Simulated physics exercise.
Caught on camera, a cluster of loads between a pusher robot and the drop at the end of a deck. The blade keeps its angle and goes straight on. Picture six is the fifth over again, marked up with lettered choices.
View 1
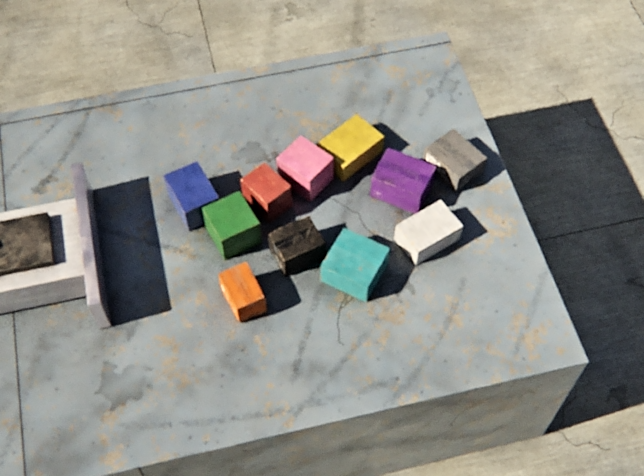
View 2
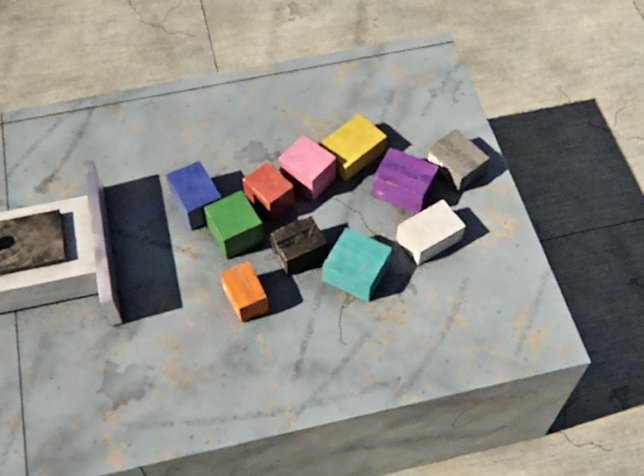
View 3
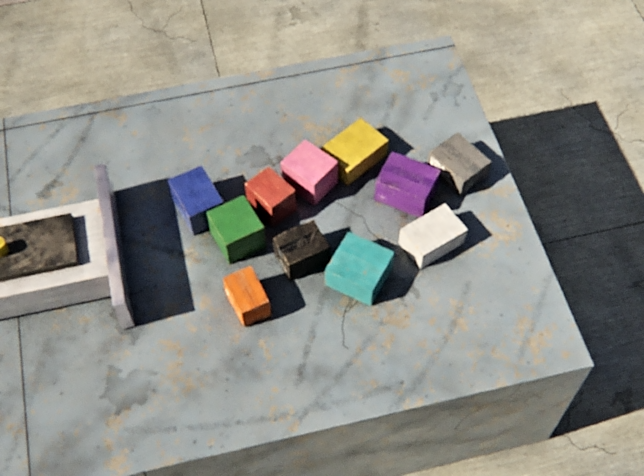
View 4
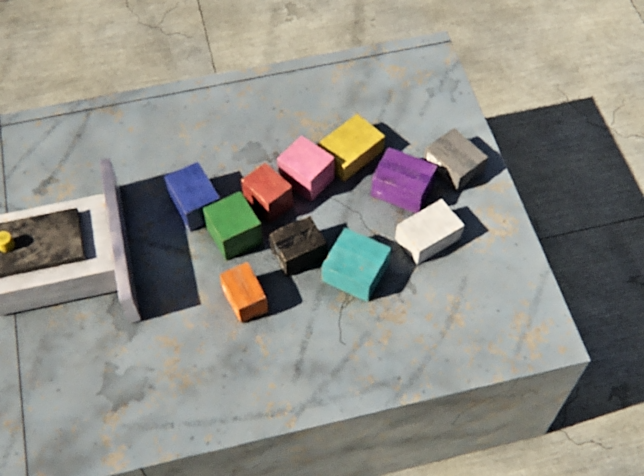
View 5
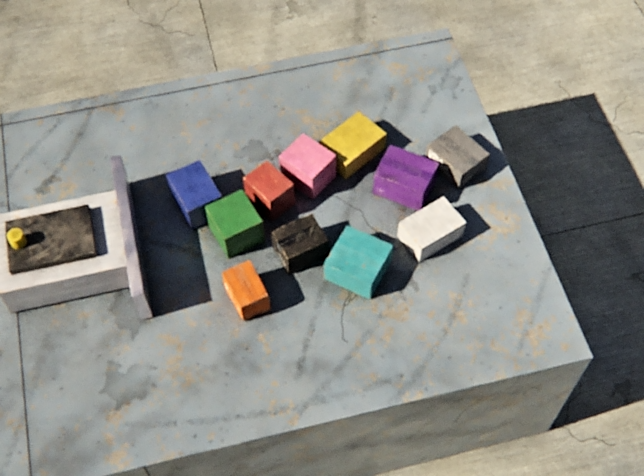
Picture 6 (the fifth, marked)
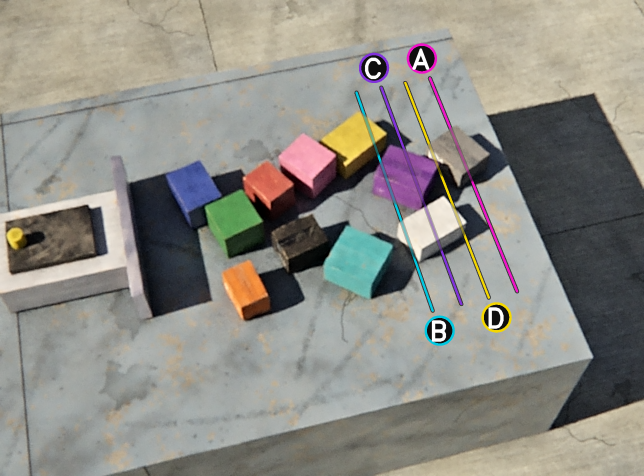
At the start, colourful blocks sit scattered across a grey slab, with the flat front plate of a pale machine at the left, casting a shadow toward them. The machine then slides steadily rightward, bringing a yellow knob on its dark top into view, while the blocks stay in place, untouched.
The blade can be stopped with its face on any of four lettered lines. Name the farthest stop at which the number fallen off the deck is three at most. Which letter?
It should halt at D.
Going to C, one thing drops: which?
The grey parcel.
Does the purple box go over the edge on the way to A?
Yes.
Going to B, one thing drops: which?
The grey parcel goes over.
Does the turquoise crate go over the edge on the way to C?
By then, no.
On the marked copy, A at (470, 177); B at (392, 193); C at (418, 188); D at (444, 182).
With D. Early on, robot (177, 211); orange box (283, 291); turquoise crate (368, 267).
Further on, robot (293, 187); grey parcel (479, 145); purple box (464, 174).
At the end, robot (381, 169); purple box over the edge; grey parcel over the edge; two fallen.
As for the rest, A drops five; B is within the limit but short; C is within the limit but short.
